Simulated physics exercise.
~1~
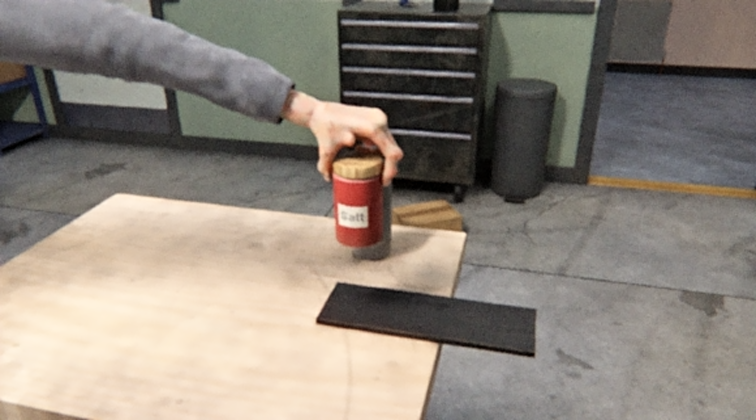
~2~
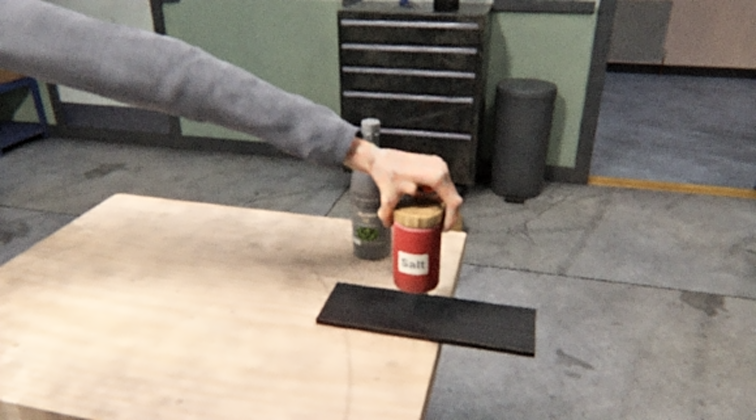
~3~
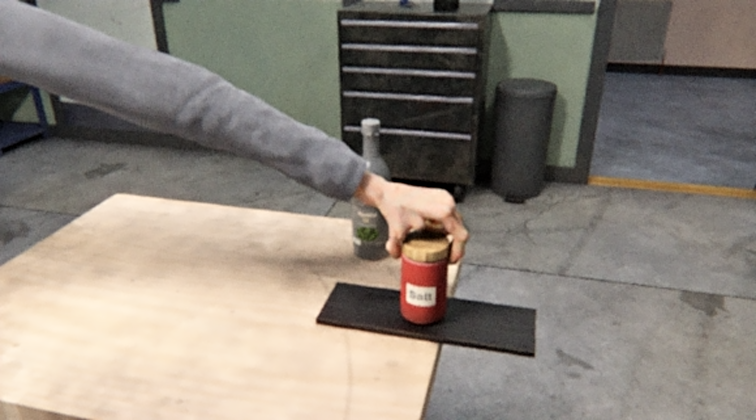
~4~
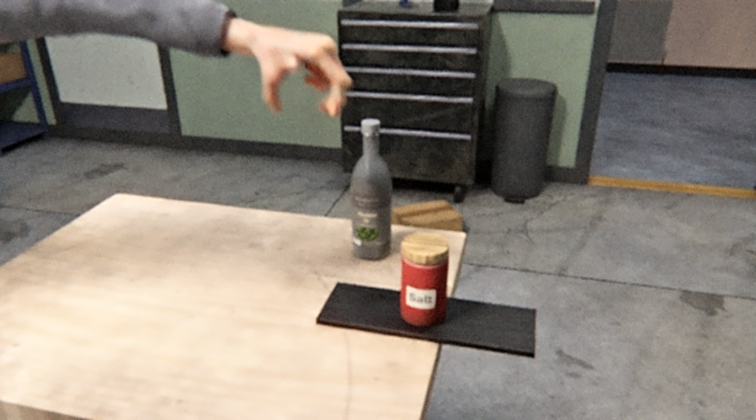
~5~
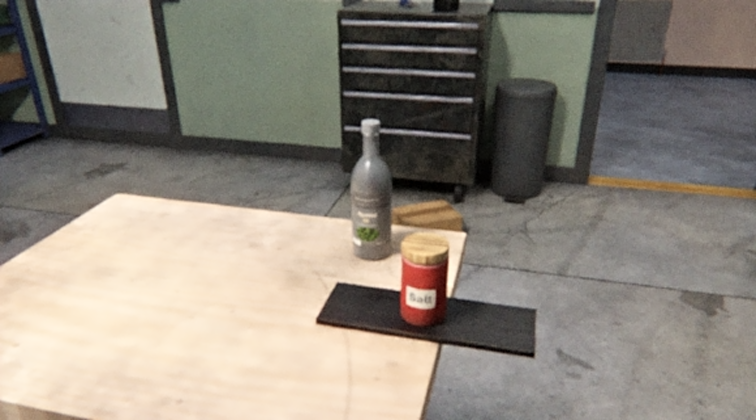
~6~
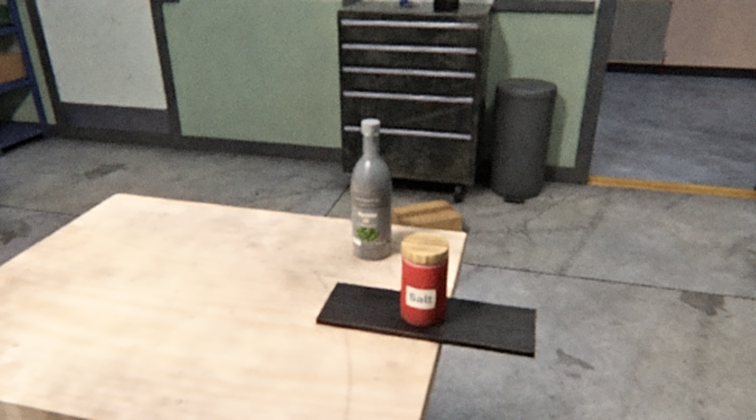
At a table edge in a workshop, a hand lowers a red salt jar onto an overhanging black plank, withdraws, and everything stays still.
